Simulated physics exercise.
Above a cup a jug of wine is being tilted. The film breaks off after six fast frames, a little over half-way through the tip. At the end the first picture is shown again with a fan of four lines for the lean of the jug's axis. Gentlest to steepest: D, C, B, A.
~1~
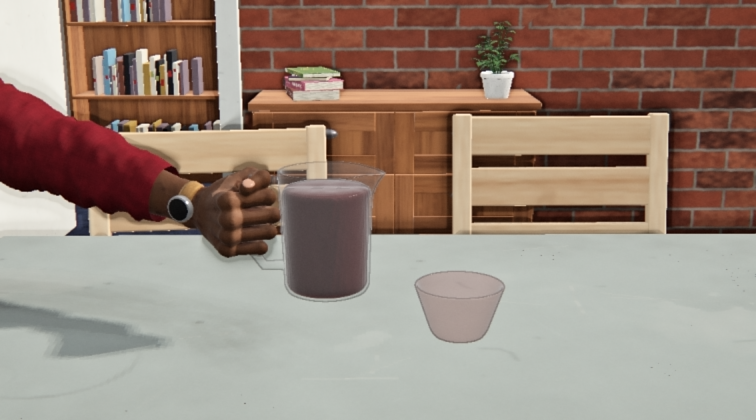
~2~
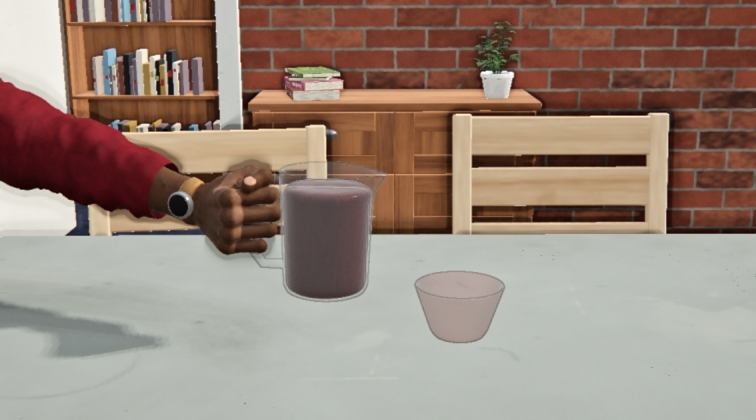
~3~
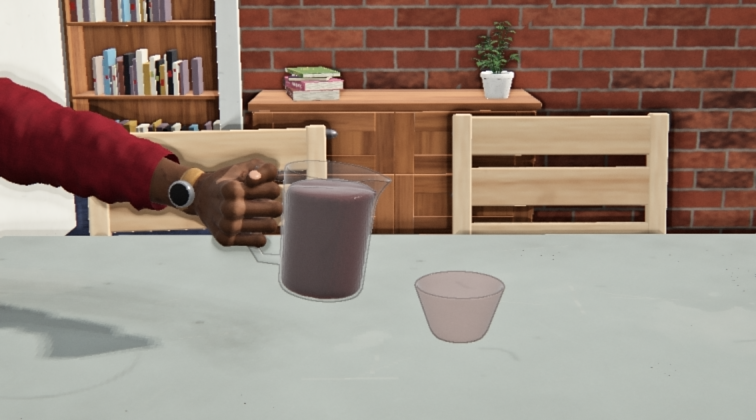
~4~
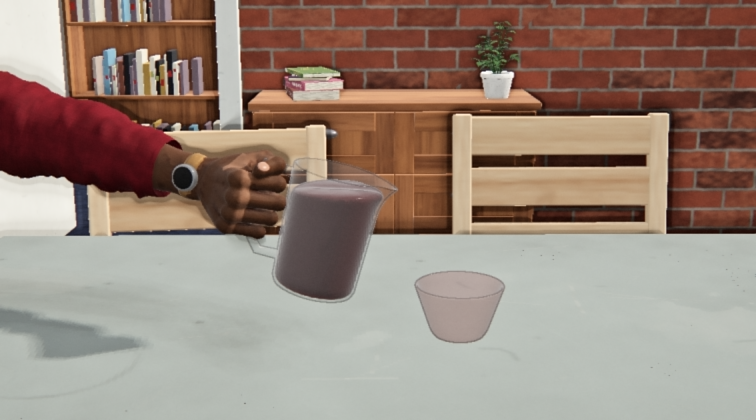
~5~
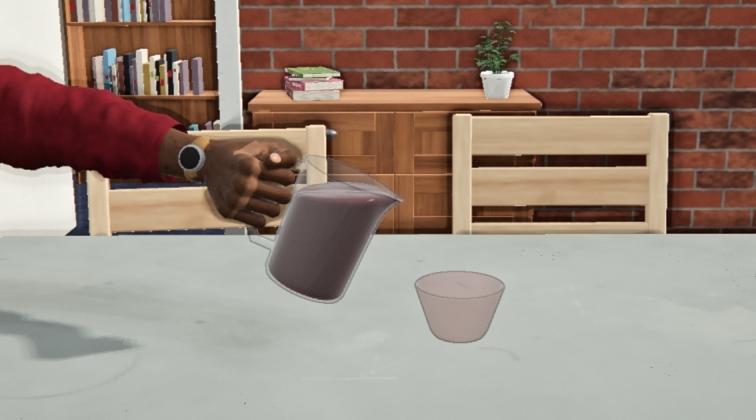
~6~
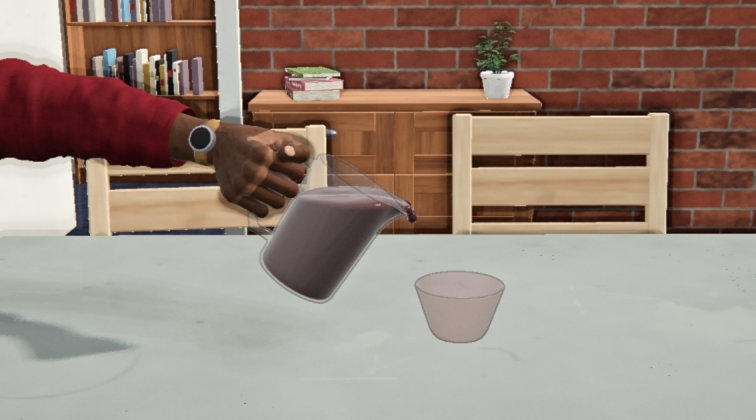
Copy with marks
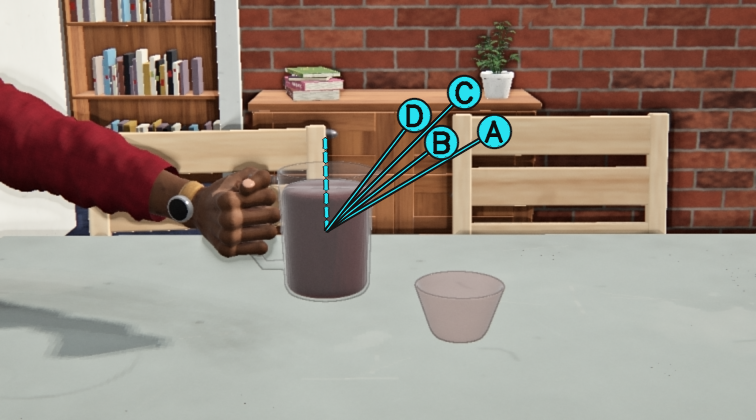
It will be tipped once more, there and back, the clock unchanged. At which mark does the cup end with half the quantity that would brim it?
Choose C.
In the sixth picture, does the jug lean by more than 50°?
No, it does not.
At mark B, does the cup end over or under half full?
Over half.
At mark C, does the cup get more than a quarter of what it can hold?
Yes, clearly.
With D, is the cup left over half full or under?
Under half.
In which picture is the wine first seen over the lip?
Picture 6.
On the marked copy, A at (479, 140); B at (427, 152); C at (452, 104); D at (404, 129).
If A is chosen, the cup ends with about 86 % of what it can hold; 5 % of the wine is spilt.
If B is chosen, the cup ends with about 69 % of what it can hold.
If C is chosen, the cup ends with about 49 % of what it can hold.
If D is chosen, the cup ends with about 31 % of what it can hold.
